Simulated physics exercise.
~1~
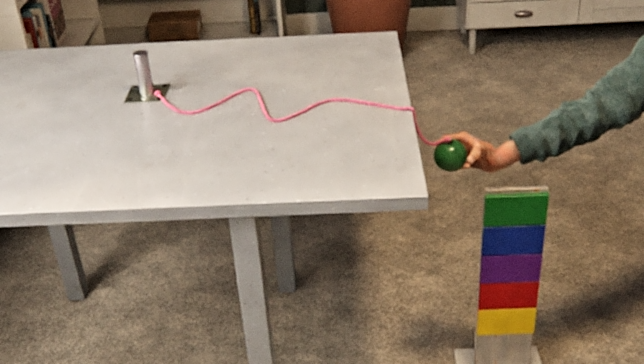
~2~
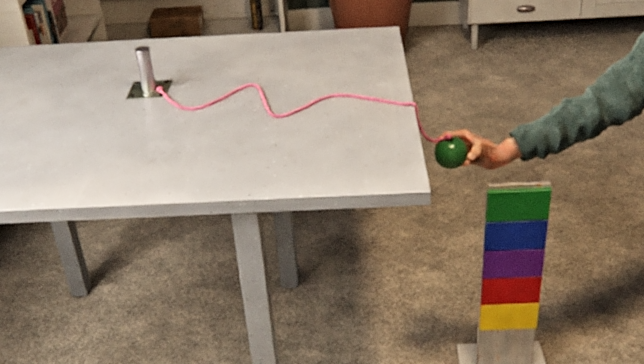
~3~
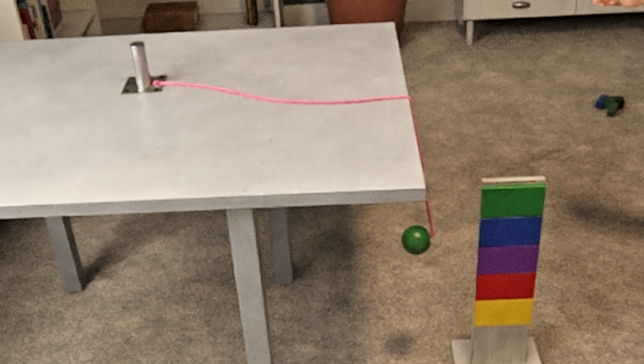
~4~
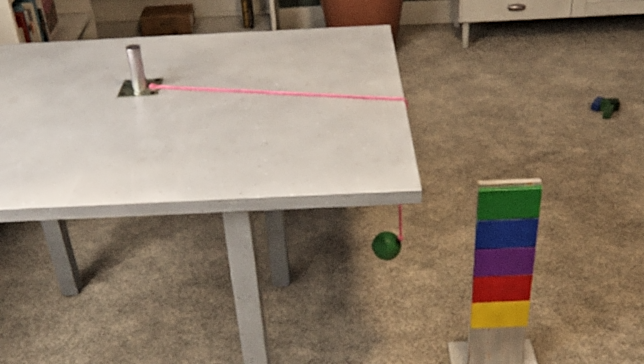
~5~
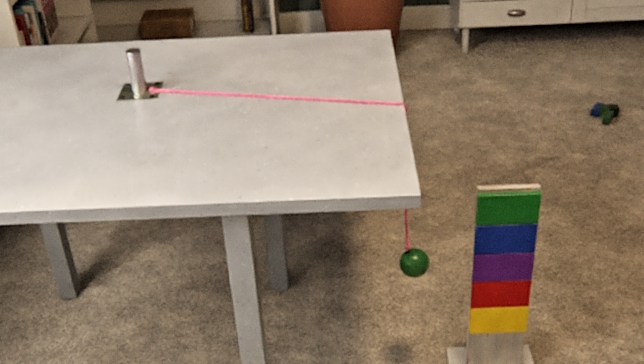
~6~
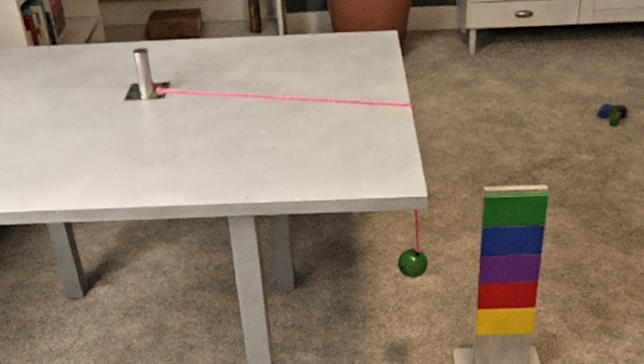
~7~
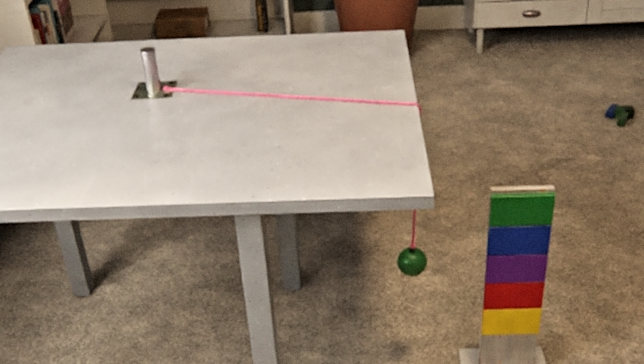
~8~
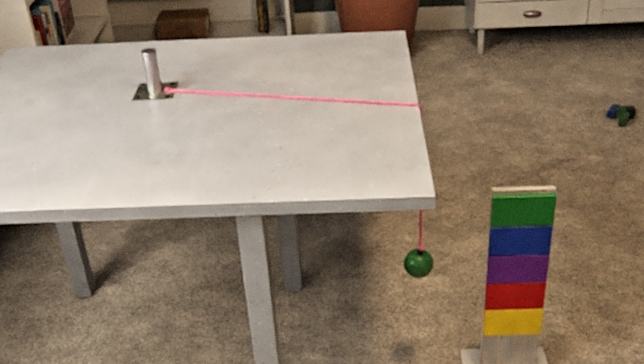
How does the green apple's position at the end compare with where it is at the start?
At the start it is held in the hand just off the end of the table, above the level of the coloured bands. At the end it hangs lower and a little further left, below the table edge and level with the purple band.
